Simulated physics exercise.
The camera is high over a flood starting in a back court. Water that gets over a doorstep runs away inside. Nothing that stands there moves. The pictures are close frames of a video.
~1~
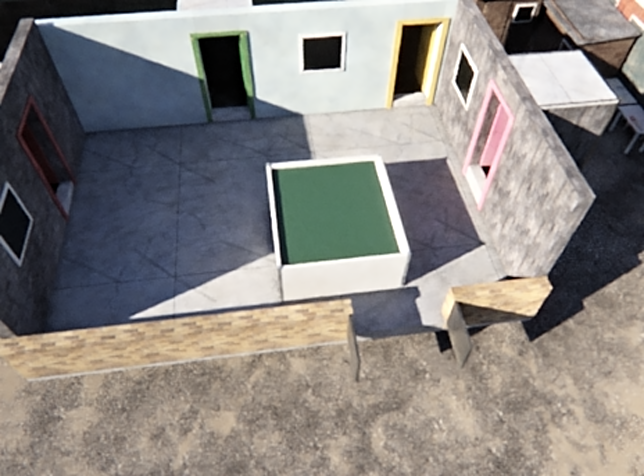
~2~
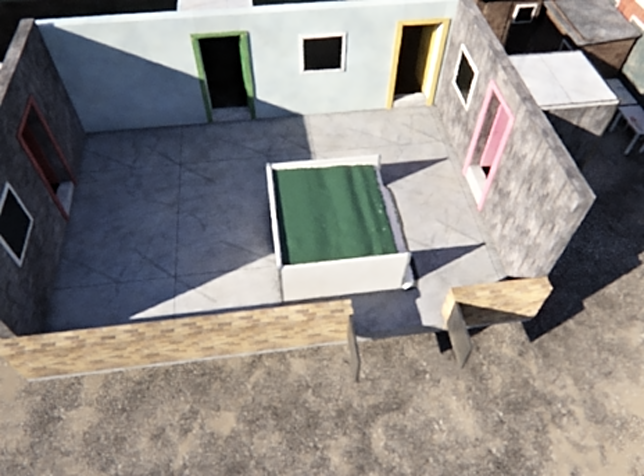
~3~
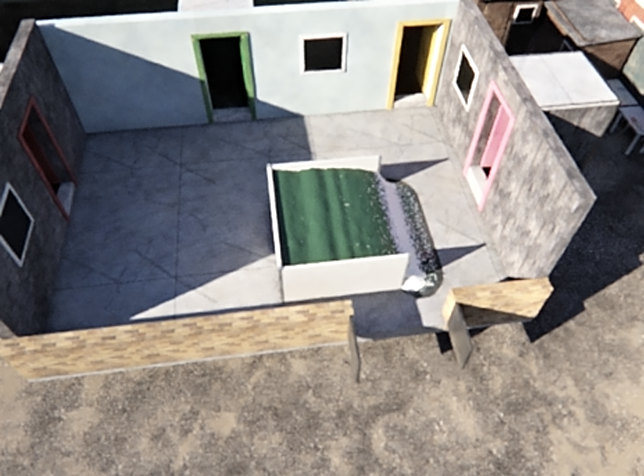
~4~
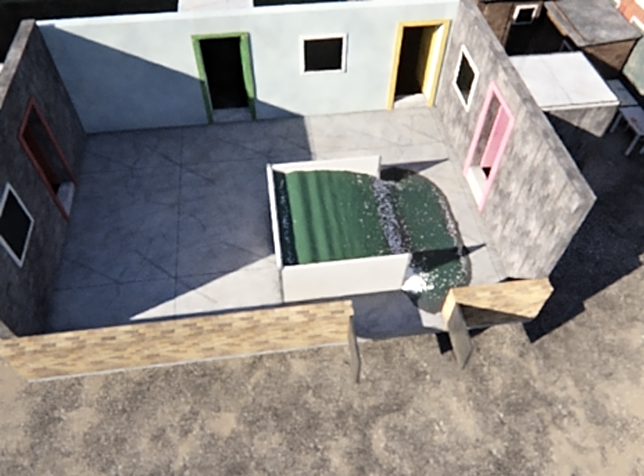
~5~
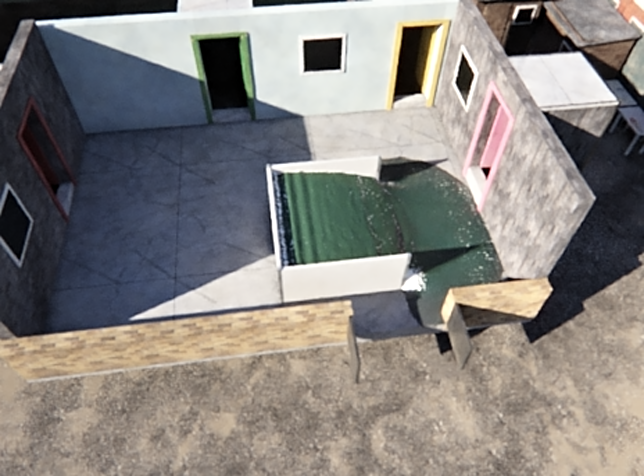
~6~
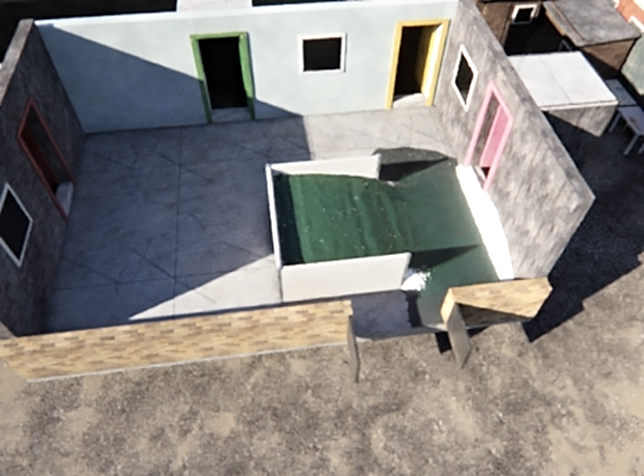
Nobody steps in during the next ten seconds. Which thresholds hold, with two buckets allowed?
One by one: The red door stays under that; the yellow door takes more than that; the green door stays under that; the pink door takes more than that.
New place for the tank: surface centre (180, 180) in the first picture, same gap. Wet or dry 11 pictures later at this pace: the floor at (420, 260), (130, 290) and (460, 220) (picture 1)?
In turn: Covered, dry, flooded.
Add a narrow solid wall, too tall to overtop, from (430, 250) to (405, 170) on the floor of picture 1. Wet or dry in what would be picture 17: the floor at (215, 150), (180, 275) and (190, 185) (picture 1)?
One after the other: Clear, dry, free of water.
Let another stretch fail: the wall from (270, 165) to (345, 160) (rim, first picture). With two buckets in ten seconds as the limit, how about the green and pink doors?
In short: The green door passes that mark; the pink door takes less.
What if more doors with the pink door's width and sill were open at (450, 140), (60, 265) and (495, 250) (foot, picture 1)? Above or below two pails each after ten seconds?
In that order: Stays under, keeps below it, lets more in.
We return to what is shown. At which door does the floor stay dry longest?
It is the one in red.
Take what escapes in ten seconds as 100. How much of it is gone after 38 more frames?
Near 85 in a hundred.
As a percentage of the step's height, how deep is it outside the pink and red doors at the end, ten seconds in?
Near 30 and 60 in a hundred.
A moment on, water covers 20 % of the floor; the red door not reached, the yellow door not reached, the green door not reached, the pink door over two buckets in.
Next, water covers 25 % of the floor; the red door not reached, the yellow door under two buckets in, the green door not reached, the pink door far over two buckets in.
Then, water covers 45 % of the floor; the red door not reached, the yellow door far over two buckets in, the green door wet at the sill, nothing in, the pink door far over two buckets in.
Later, water covers 90 % of the floor; the red door wet at the sill, nothing in, the yellow door far over two buckets in, the green door wet at the sill, nothing in, the pink door far over two buckets in.
In the end, water covers 95 % of the floor; the red door wet at the sill, nothing in, the yellow door far over two buckets in, the green door wet at the sill, nothing in, the pink door far over two buckets in.
